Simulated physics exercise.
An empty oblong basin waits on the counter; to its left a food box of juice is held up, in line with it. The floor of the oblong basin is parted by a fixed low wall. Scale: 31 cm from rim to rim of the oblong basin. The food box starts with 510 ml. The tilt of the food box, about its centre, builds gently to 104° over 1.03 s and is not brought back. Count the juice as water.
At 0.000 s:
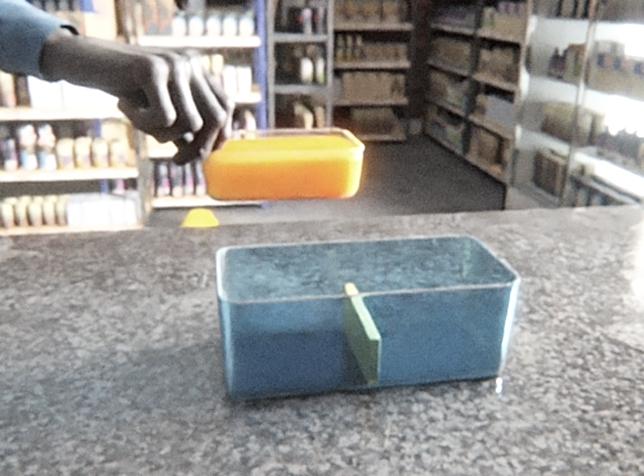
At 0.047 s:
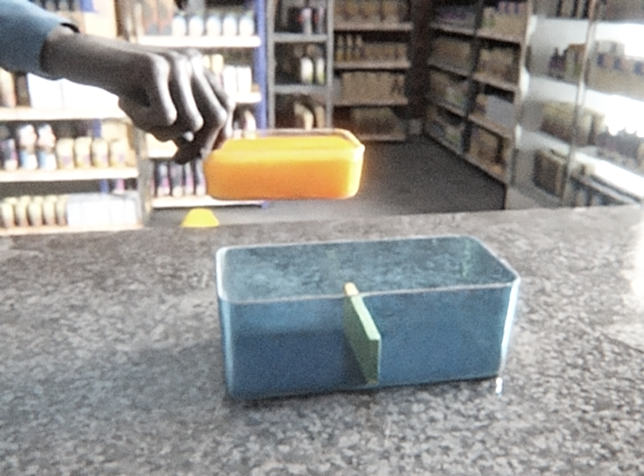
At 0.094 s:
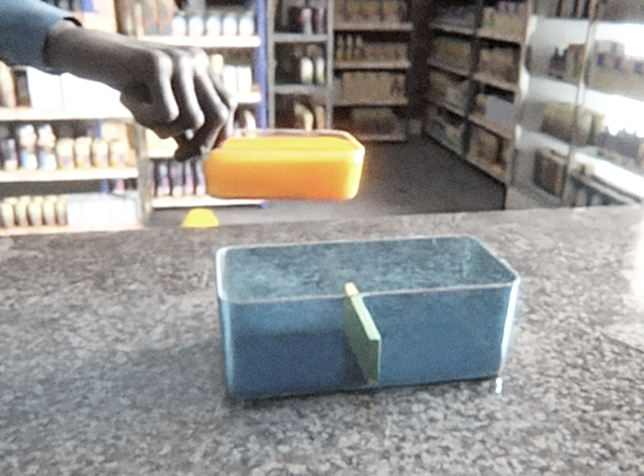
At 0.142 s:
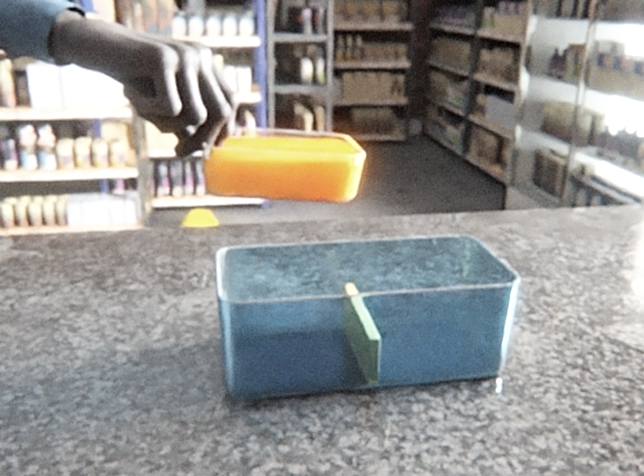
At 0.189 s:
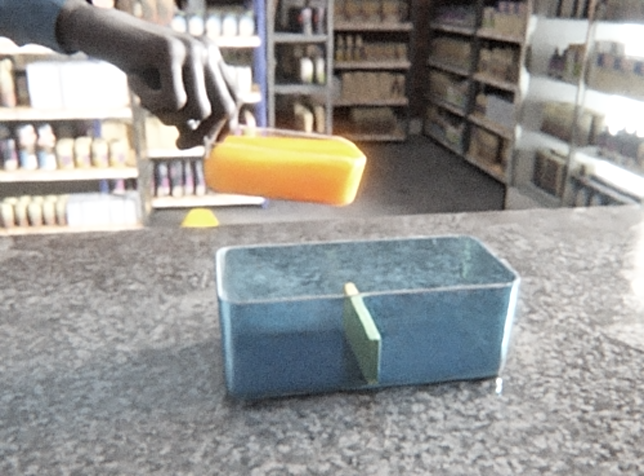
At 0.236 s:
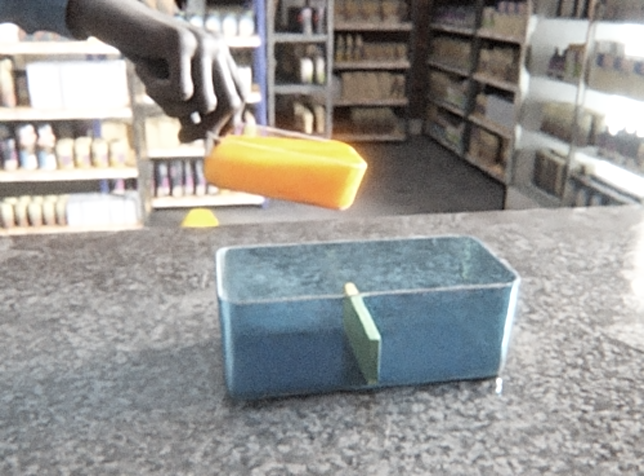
Shop counter, a hand holding a food box of orange juice above an oblong blue basin and slowly tilting it slightly rightward.
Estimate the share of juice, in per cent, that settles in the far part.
Roughly 81 per cent is past the wall.
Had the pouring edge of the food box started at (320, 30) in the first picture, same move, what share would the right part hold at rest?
Then about 70 per cent.
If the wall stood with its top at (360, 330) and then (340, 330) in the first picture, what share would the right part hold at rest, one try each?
In turn about 75 and 80 per cent.
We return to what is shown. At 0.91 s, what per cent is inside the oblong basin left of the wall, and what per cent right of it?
Left about 10, right about 82.
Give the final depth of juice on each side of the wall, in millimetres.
Some 4 mm on the left and 22 mm on the right.
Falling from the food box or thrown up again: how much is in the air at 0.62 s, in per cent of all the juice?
Some 40 per cent.
After 0.62 s the tilt is 69° and 17 per cent is still to pour, 1 is left of the wall and 40 right of it.
After 0.91 s the tilt is 100° and 3 per cent is still to pour, 11 is left of the wall and 81 right of it.
After 1.21 s the tilt is 104° and 0 per cent is still to pour, 16 is left of the wall and 81 right of it.
After 1.53 s the tilt is 104° and 0 per cent is still to pour, 16 is left of the wall and 81 right of it.
In the end 16 per cent lies left of the wall, 81 right of it and 3 outside.
